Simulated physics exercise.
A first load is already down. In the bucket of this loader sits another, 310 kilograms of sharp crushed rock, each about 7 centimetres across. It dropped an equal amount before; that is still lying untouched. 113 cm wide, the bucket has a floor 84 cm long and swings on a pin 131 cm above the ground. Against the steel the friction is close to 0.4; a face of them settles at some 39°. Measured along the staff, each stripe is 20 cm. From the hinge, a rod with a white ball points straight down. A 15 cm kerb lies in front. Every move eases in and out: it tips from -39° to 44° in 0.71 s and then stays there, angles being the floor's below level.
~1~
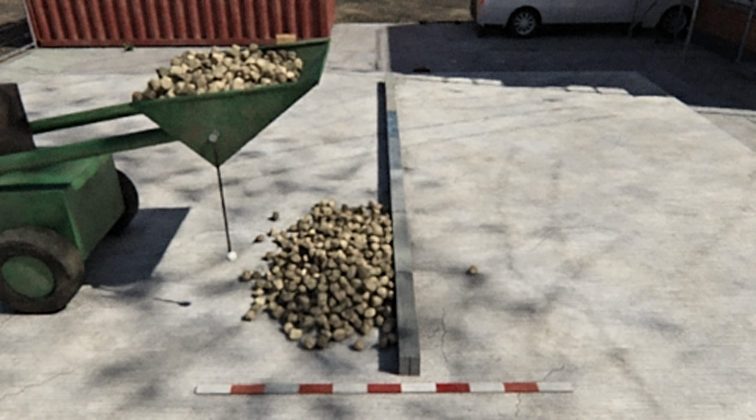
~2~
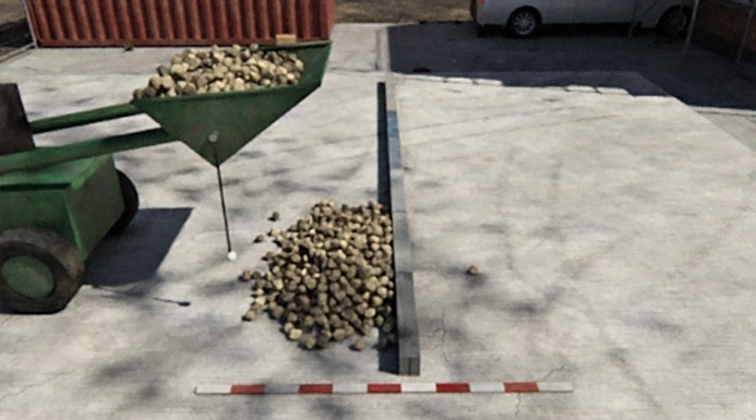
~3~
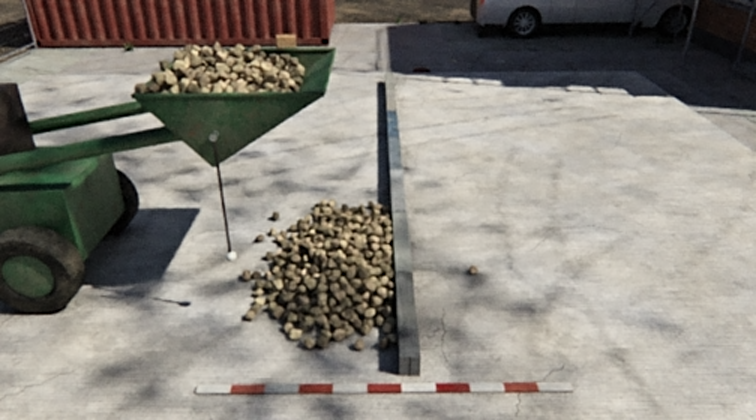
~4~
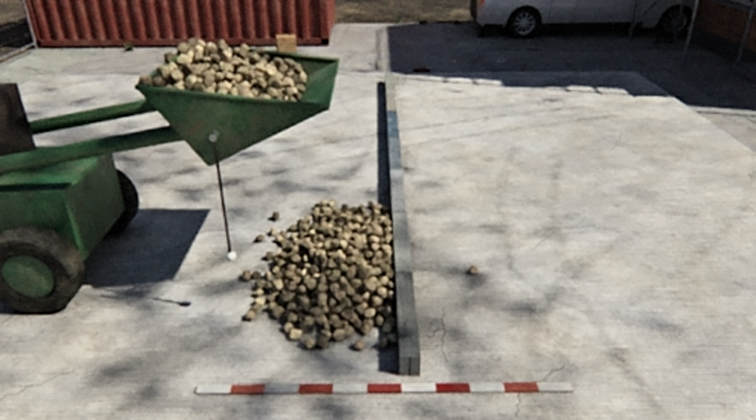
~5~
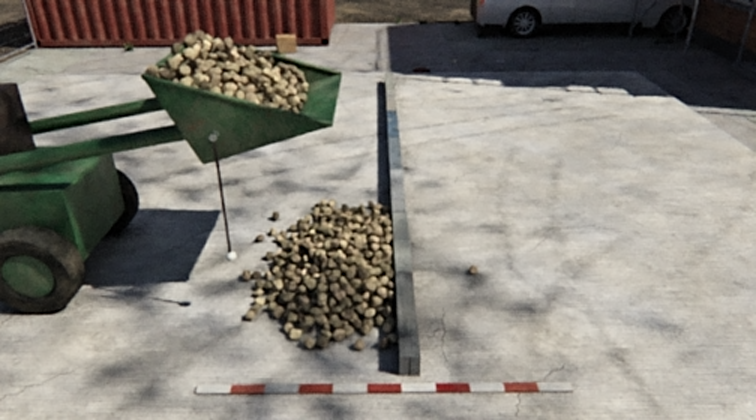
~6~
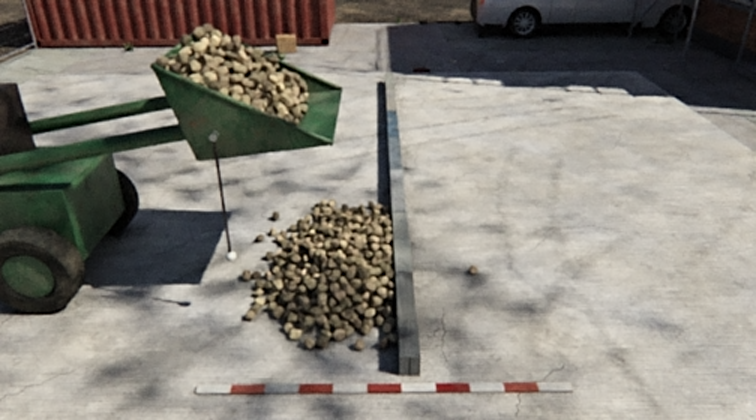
On a concrete yard, a green loader's stone-filled bucket tilts rightward above an unmoving stone pile.
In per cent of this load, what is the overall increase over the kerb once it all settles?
13 out of 100, about.
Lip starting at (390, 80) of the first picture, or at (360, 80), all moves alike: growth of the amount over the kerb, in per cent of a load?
Near 70 in a hundred first, near 40 in a hundred second.
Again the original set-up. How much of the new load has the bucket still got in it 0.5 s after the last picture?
Roughly 75 per cent of its load.
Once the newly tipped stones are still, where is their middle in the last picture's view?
Middle: Approx. (363, 243) px.
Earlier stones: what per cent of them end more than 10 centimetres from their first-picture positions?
5 per cent.
Then, 0.2 s after the last picture the floor is at 31°; in per cent of one load, 100 in the bucket, 100 on this side of the kerb; the foremost stones are at (401, 289).
Then, 0.5 s after the last picture the floor is at 44°; in per cent of one load, 75 in the bucket, 125 on this side of the kerb; the foremost stones are at (401, 289).
Then, 0.9 s after the last picture the floor is at 44°; in per cent of one load, 14 in the bucket, 184 on this side of the kerb, 2 over the kerb; the foremost stones are at (426, 246).
Then, 3.4 s after the last picture the floor is at 44°; in per cent of one load, 0 in the bucket, 187 on this side of the kerb, 13 over the kerb; the foremost stones are at (513, 255). Net gain over the kerb, 13.
